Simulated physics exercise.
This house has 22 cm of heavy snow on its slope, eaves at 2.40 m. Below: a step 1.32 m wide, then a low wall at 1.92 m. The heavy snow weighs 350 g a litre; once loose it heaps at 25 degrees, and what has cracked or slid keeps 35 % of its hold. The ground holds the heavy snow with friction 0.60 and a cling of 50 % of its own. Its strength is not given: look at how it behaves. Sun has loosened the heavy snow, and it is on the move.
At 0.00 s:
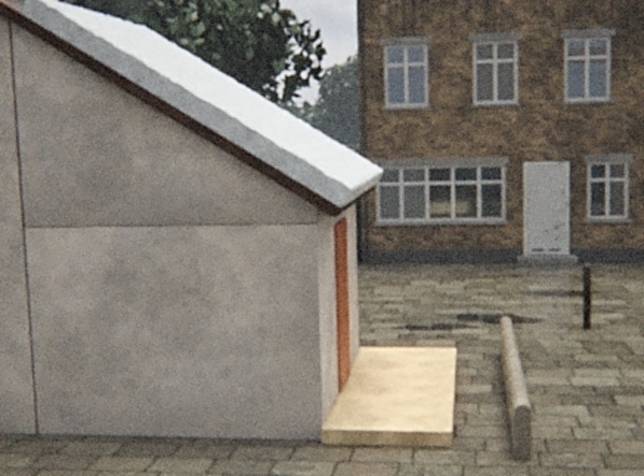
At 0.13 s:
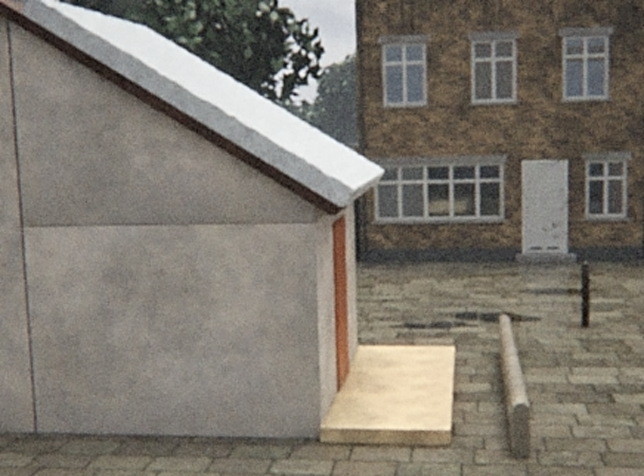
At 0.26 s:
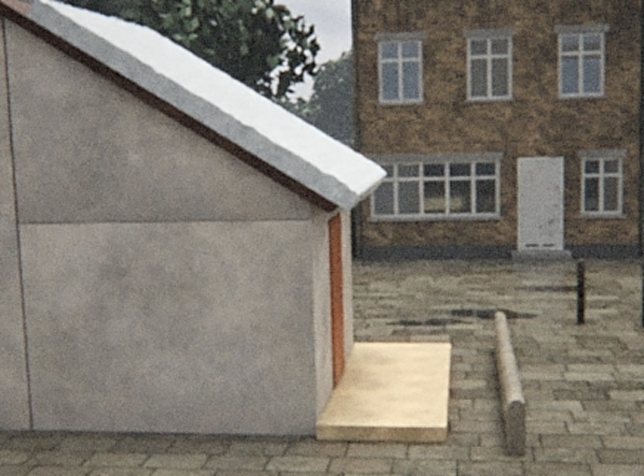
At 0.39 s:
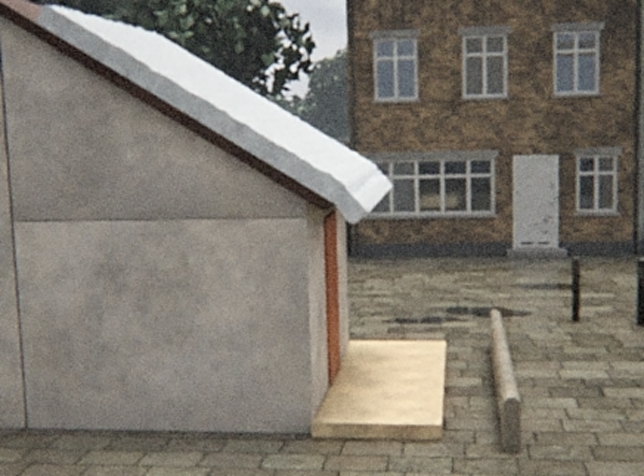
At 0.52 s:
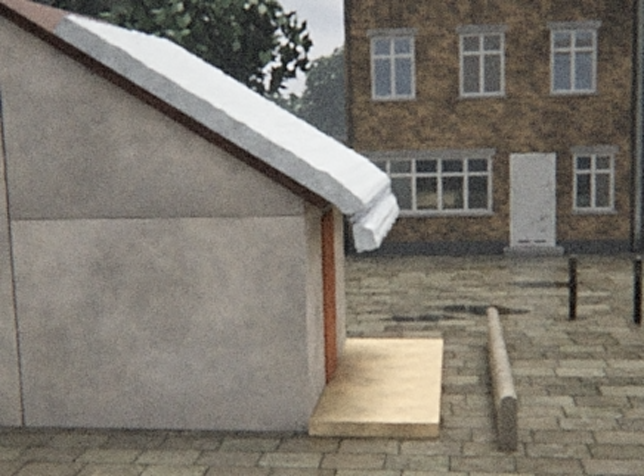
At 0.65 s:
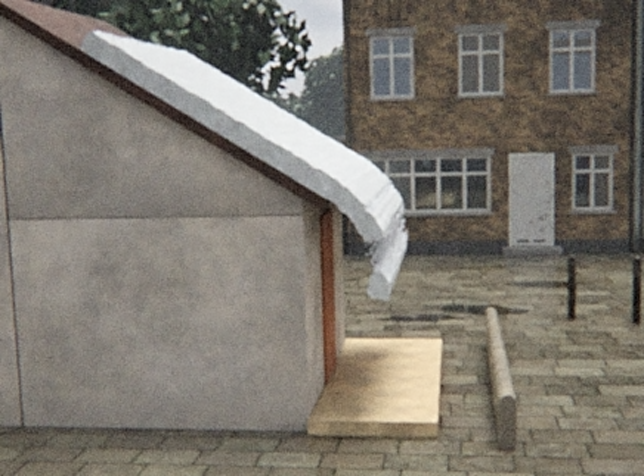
A thick layer of snow slides down a sloping roof, its front bending and cracking past the eaves.
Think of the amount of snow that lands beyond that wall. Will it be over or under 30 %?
The amount of snow that lands beyond that wall is over 30 %.
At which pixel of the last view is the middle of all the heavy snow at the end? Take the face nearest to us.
Near (559, 423).
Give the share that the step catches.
Near 25 %.
By 1.08 s, 53 % is still on the roof and 0 % is past the low wall.
By 1.59 s, none is still on the roof and 26 % is past the low wall.
By 2.09 s, none is still on the roof and 42 % is past the low wall.
By 2.60 s, none is still on the roof and 42 % is past the low wall.
By 2.80 s, at the end, none is still on the roof and 42 % is past the low wall.
